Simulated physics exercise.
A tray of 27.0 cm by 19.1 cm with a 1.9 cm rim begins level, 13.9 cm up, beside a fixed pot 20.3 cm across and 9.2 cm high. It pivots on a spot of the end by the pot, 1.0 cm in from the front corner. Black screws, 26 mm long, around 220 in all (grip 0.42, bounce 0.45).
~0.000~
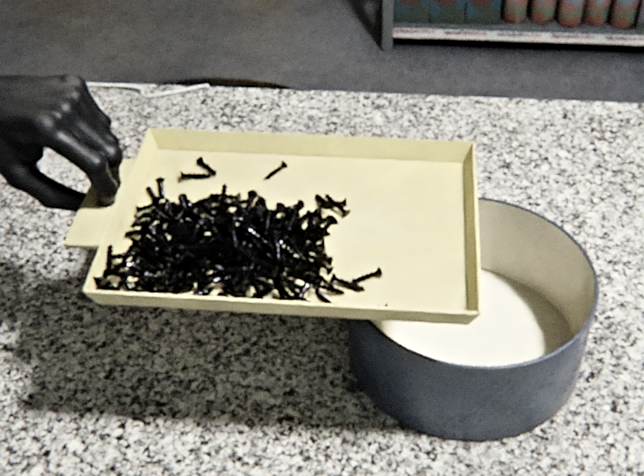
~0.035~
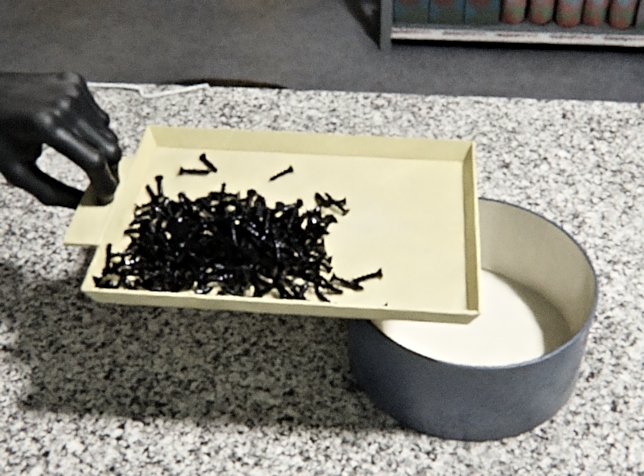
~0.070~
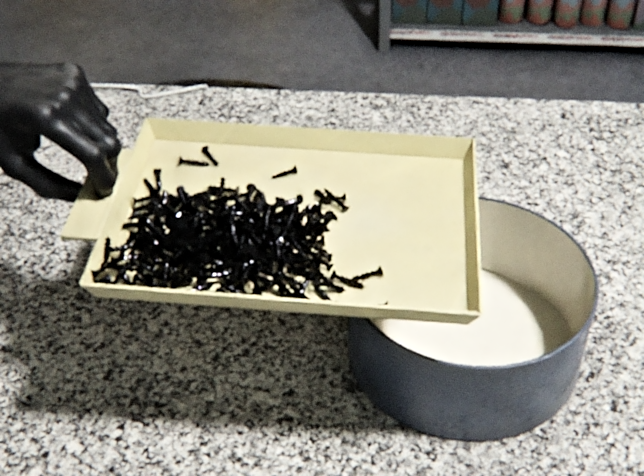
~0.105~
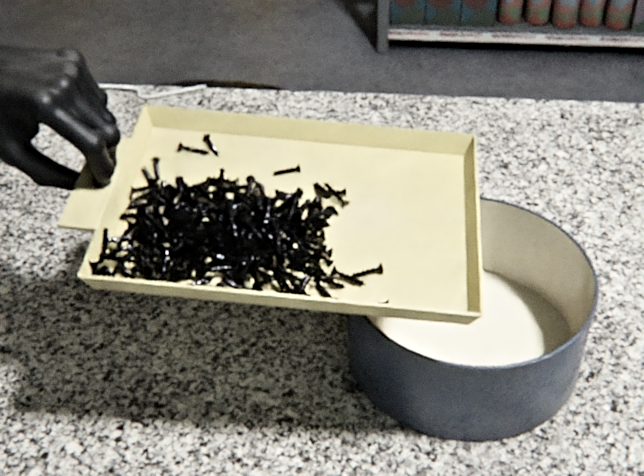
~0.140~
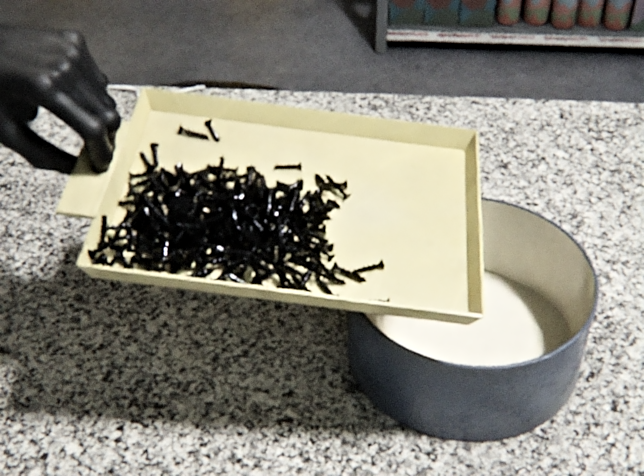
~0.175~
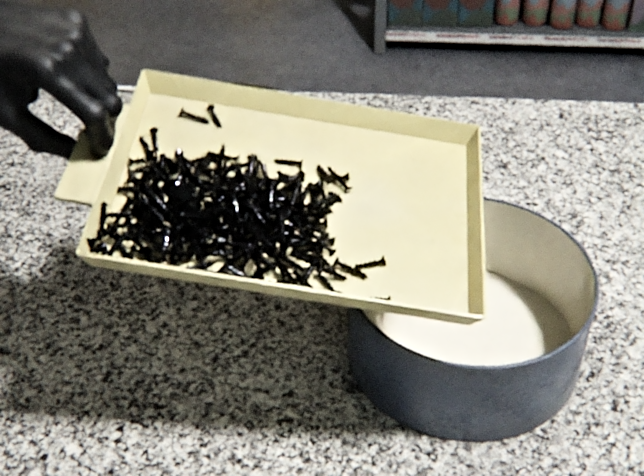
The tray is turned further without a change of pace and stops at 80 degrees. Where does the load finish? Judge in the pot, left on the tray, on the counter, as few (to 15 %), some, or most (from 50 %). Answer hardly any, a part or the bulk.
Pot hardly any, tray hardly any, counter the bulk.
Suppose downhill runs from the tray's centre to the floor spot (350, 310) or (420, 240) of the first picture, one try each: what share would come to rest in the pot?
Some 0 and 60 per cent.
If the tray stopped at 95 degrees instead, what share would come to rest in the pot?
It would be near 5 per cent.
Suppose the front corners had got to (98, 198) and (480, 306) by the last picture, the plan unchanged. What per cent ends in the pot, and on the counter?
Pot 65, counter 35.
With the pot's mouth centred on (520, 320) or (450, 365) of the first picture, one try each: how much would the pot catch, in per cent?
Some 85 and 90 per cent.
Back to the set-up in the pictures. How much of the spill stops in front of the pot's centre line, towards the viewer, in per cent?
About 100 per cent.
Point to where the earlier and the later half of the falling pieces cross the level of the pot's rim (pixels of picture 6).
First near (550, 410), later near (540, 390).
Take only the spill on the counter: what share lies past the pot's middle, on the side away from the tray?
Roughly 100 per cent.
After 0.53 s, tilt 44 degrees; the tray holds 100 %, the pot 0 %.
Then, at 0.77 s, tilt 67 degrees; the tray holds 70 %, the pot 0 %.
After 1.12 s, tilt 80 degrees; the tray holds 0 %, the pot 5 %.
By 2.1 s all is still; pot 5 %, tray 0 %, counter 95 %.
